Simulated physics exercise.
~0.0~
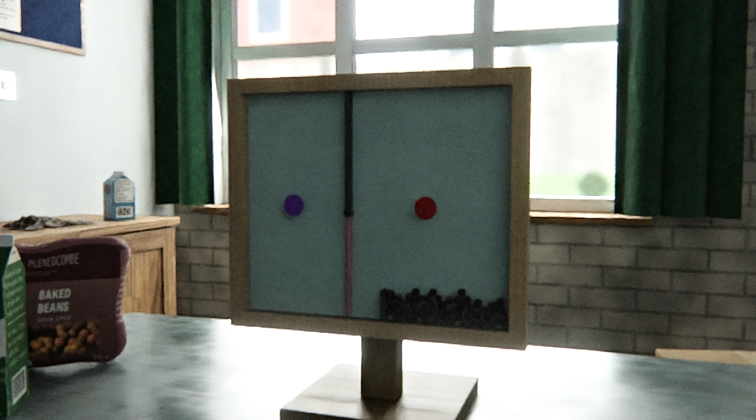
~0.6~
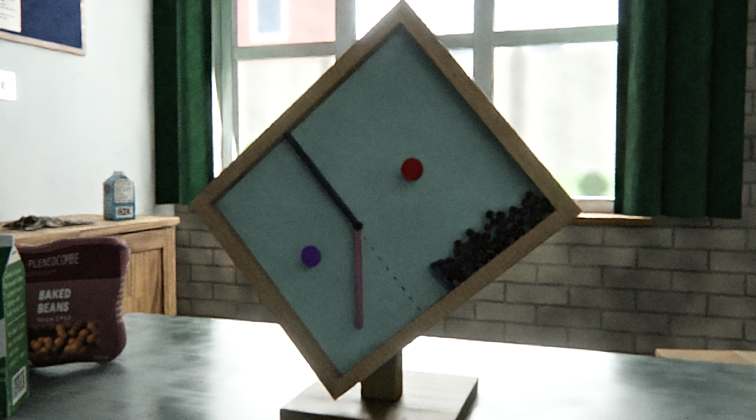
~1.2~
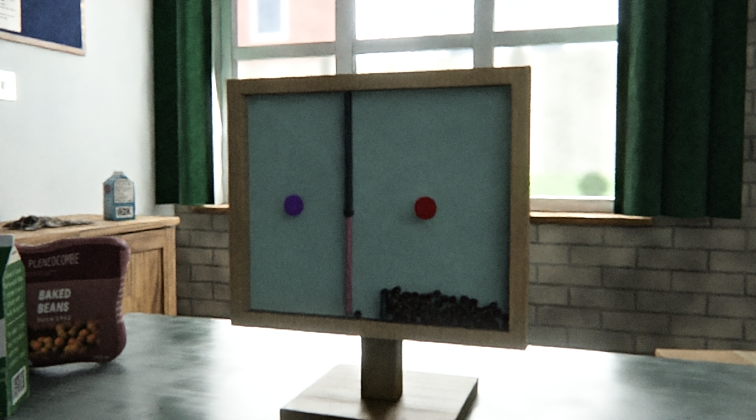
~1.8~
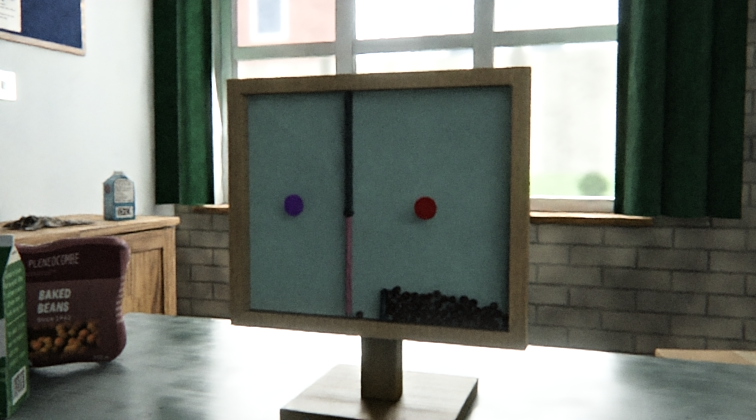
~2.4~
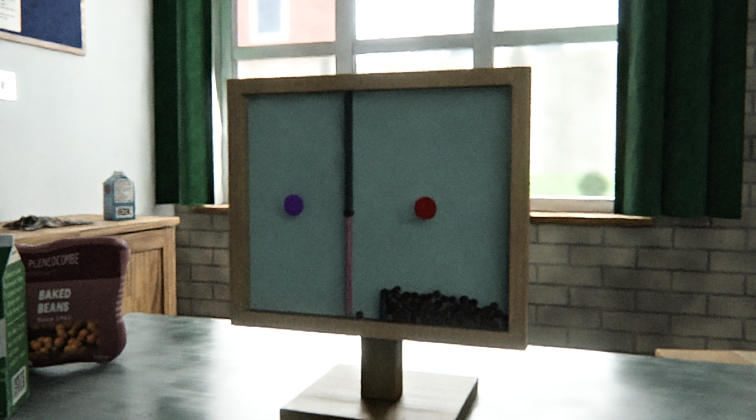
A flat, wood-framed case with a pale blue-green back stands on a wooden base on a table, seen from the front by a still camera, with a window and green curtains behind and a baked beans packet at left. A dark divider with a pink flap below separates a purple dot at left from a red dot at right, where dark pellets lie at the bottom. The case tilts anticlockwise, the flap hanging open as the pellets bank toward the right corner. It swings back level and the flap shuts. The pellets settle, nearly all on the red side, and stay still.
